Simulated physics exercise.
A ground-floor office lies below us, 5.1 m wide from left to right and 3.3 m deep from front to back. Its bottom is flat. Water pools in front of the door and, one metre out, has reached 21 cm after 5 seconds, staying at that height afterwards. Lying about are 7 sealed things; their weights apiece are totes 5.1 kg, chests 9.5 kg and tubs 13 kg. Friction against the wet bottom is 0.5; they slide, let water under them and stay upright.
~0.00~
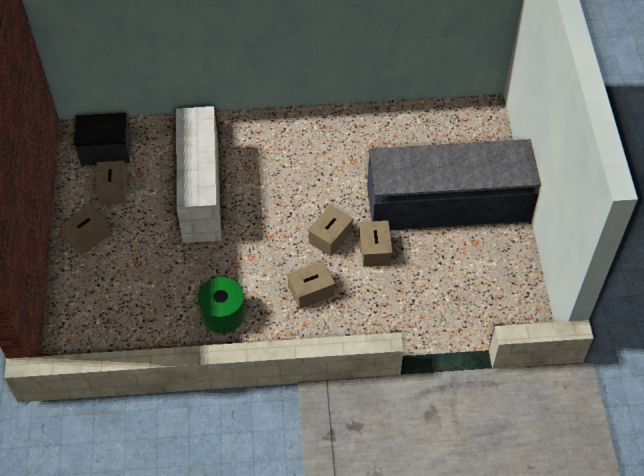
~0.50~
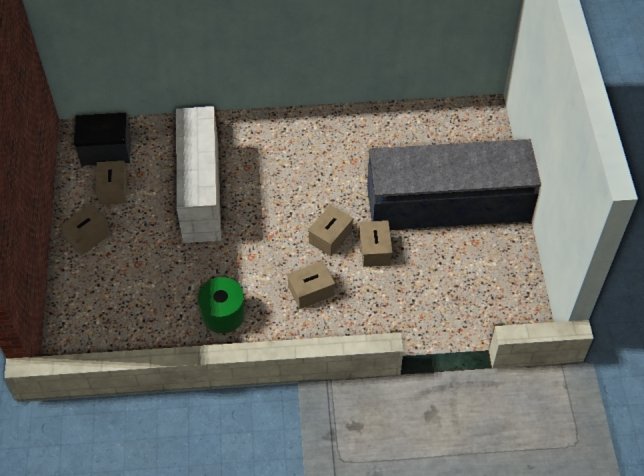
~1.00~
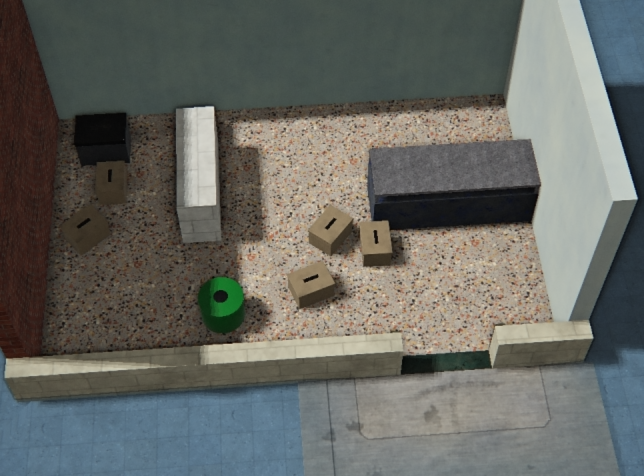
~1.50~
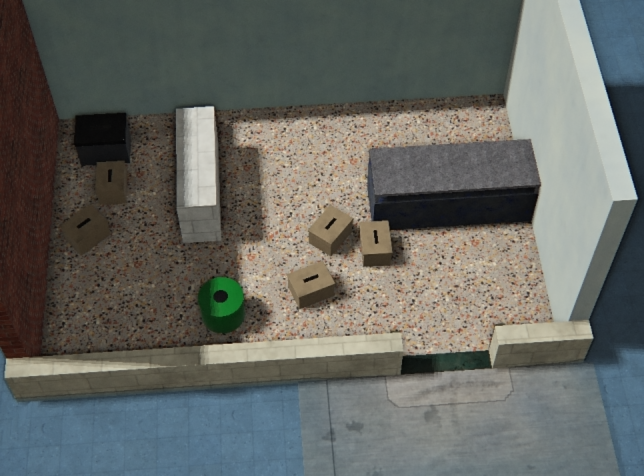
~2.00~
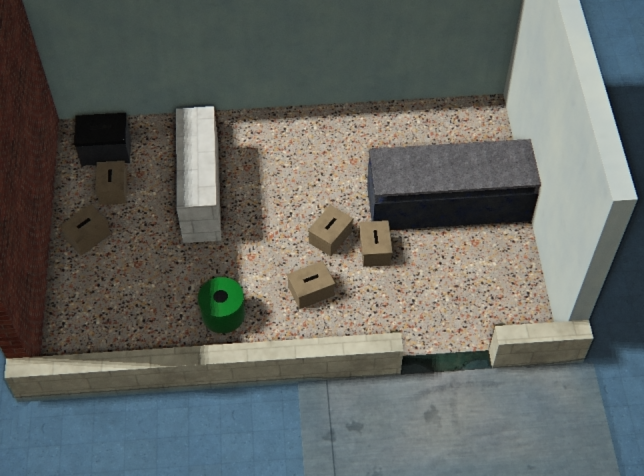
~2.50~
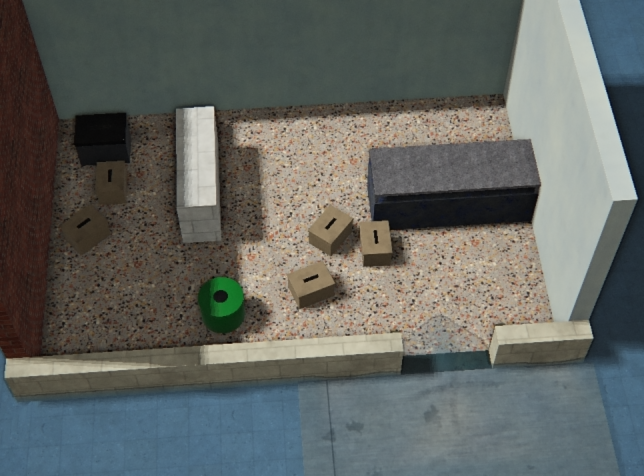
The clip shows a walled room with small tan boxes, a green tub and larger blocks, all staying still, while a faint sheet of water spreads over the paving outside and finally begins entering through the doorway.
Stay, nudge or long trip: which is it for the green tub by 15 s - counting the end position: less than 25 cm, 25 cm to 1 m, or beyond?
Displacement: Negligible.
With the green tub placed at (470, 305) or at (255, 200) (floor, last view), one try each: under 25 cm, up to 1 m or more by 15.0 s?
First try it drifts well away, second try it drifts well away.
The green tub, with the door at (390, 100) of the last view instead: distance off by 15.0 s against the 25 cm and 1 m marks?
In that case the green tub ends far away.
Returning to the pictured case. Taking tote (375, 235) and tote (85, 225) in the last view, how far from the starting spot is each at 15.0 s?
They've ended up 150 cm and 30 cm away, in that order.
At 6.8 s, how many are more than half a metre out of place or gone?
At that moment it comes to 2.
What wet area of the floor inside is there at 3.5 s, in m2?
I'd put it close to 2.0 m2.
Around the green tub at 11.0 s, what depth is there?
The depth there is around 2 cm.
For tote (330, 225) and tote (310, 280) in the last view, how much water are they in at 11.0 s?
Close to 3 and 3 centimetres.
After 3.5 s the green tub is near (221, 297), 0.0 m from its start, aground; 0 afloat.
After 6.8 s the green tub is near (221, 297), 0.0 m from its start, aground; 0 afloat.
After 11.0 s the green tub is near (221, 297), 0.0 m from its start, aground; 1 afloat.
After 15.0 s the green tub is near (221, 297), 0.0 m from its start, aground; 6 afloat.
